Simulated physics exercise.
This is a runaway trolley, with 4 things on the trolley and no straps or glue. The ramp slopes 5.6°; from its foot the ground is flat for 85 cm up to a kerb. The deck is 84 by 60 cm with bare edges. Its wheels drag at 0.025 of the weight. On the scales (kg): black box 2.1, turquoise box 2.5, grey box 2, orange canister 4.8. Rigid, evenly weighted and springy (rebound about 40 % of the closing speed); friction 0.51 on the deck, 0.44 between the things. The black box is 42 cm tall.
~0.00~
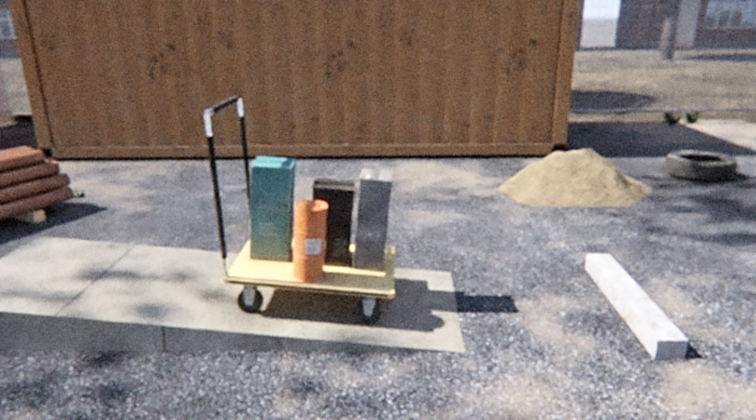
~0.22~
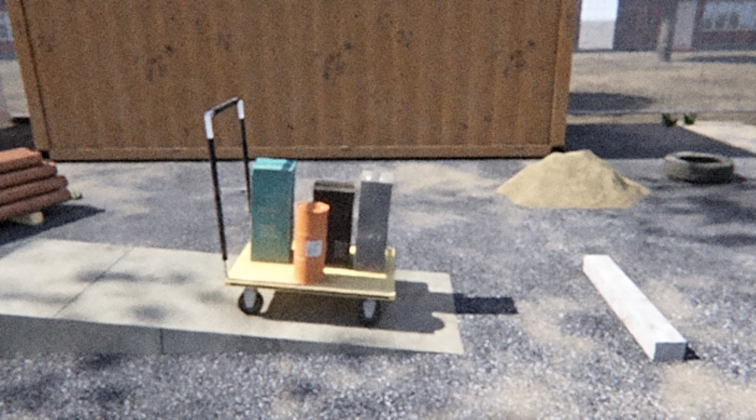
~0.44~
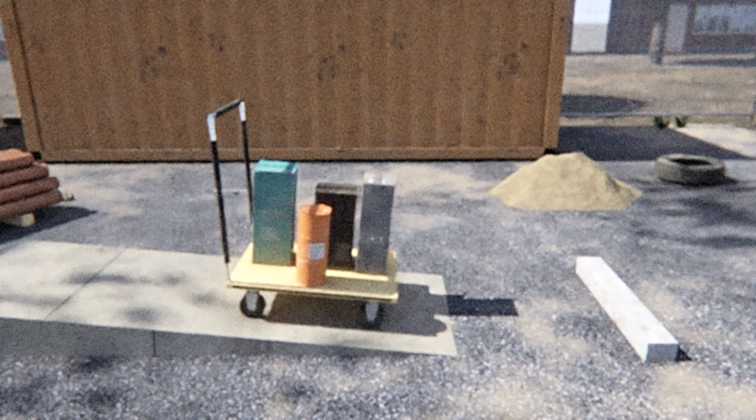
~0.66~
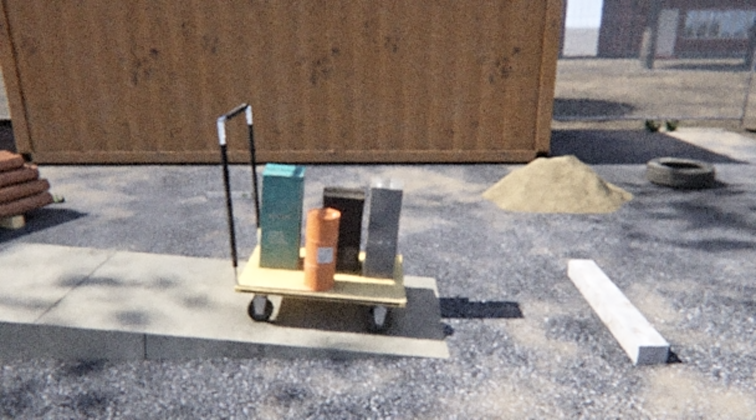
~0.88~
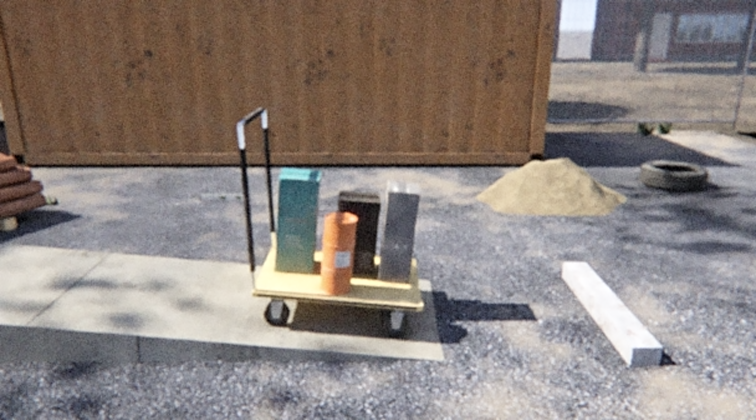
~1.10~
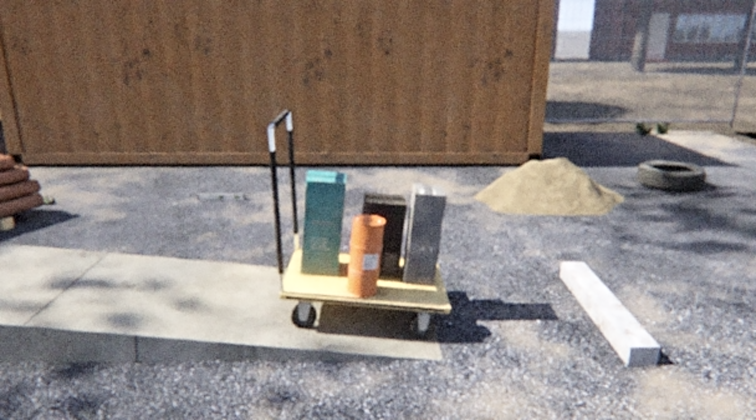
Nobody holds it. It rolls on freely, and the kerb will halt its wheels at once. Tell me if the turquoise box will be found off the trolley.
The turquoise box stays on the trolley.
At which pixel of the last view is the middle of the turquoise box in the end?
Around (486, 234).
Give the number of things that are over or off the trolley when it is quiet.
In all, 1.
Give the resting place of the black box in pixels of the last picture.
At about (546, 239).
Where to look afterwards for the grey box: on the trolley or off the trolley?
The grey box ends off the trolley.
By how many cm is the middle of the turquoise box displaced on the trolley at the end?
Some 2 cm.
After 2.00 s, 3 cm left to run.
After 2.60 s, trolley at the kerb; grey box now off the trolley; turquoise box tipped 8° from how it sat near (493, 232); orange canister tipped 19° from how it sat.
After 3.00 s, trolley at the kerb; turquoise box tipped 3° from how it sat near (483, 233); black box slid 5 cm; orange canister tipped 3° from how it sat.
At rest (4.1 s), off the trolley, grey box; the other 3 in place, give or take 10 cm. Seen from the same camera at the end, turquoise box near (486, 234).
